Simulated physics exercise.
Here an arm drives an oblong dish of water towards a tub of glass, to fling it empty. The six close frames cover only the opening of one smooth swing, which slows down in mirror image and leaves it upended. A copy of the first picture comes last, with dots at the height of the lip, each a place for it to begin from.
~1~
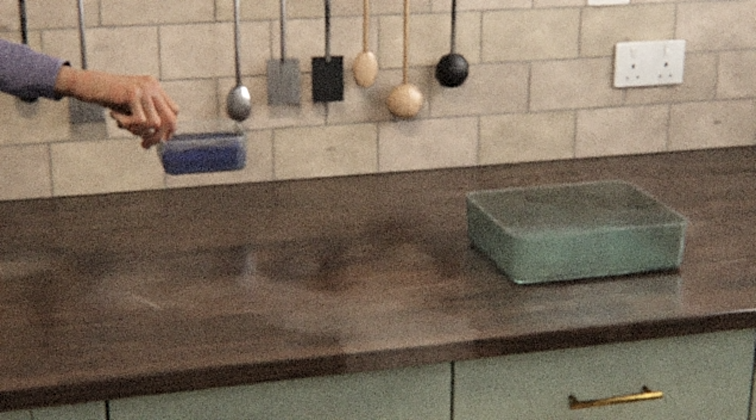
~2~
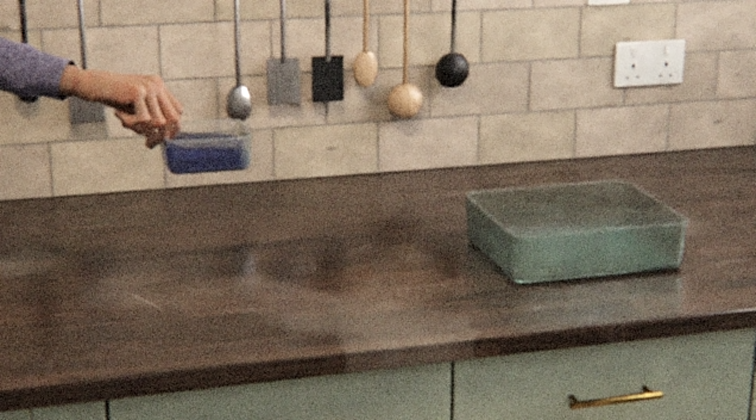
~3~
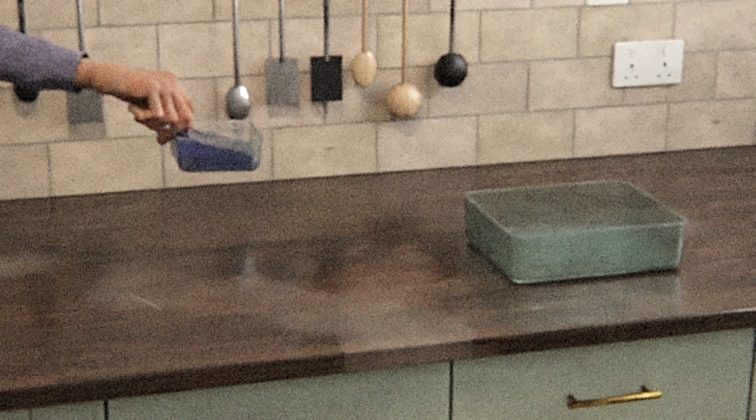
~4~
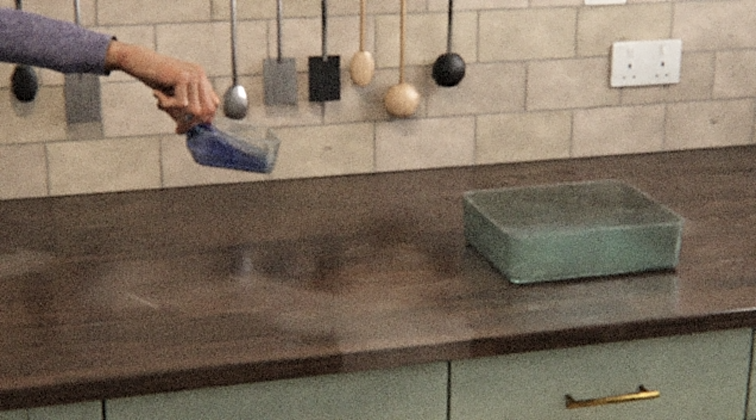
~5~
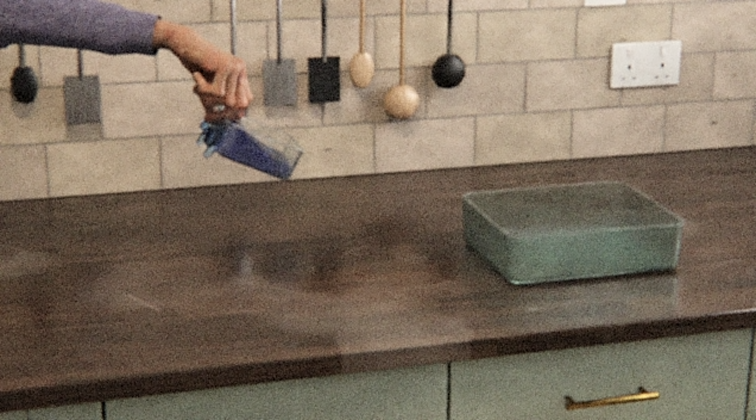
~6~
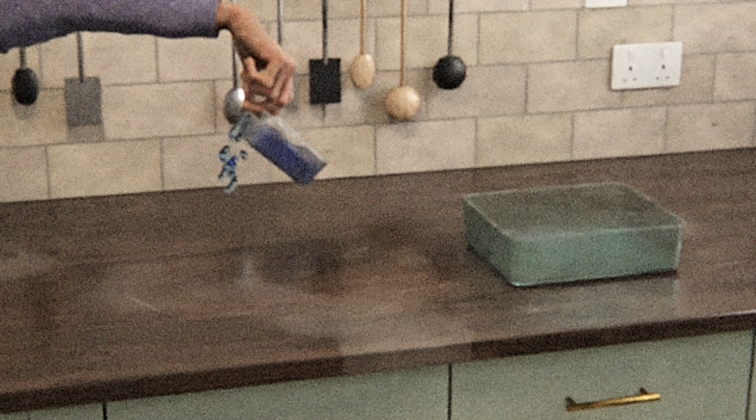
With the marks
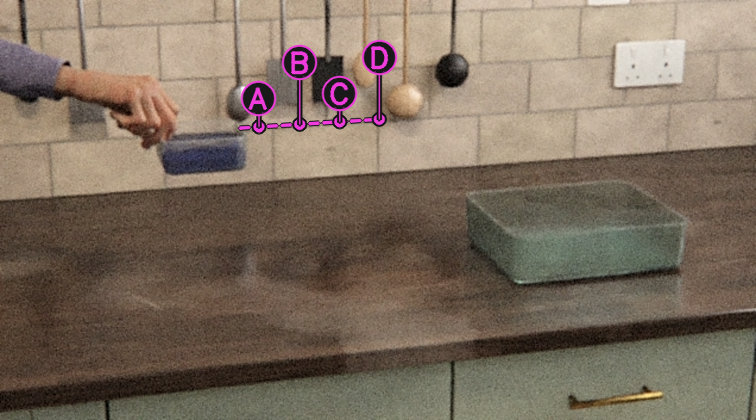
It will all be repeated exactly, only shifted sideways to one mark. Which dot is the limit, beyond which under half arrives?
It is B.
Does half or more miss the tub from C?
No.
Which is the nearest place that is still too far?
That would be A.
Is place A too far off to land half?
Yes.
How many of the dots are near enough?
Three.
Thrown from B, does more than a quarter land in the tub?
Yes, it does.
On the marked copy, A at (258, 126); B at (299, 124); C at (339, 121); D at (379, 119).
With A, about 10 % lands in the tub, 83 % falls short and 8 % goes beside or beyond.
With B, about 67 % lands in the tub, 15 % falls short and 18 % goes beside or beyond.
With C, about 71 % lands in the tub, 7 % falls short and 22 % goes beside or beyond.
With D, about 64 % lands in the tub, 7 % falls short and 30 % goes beside or beyond.
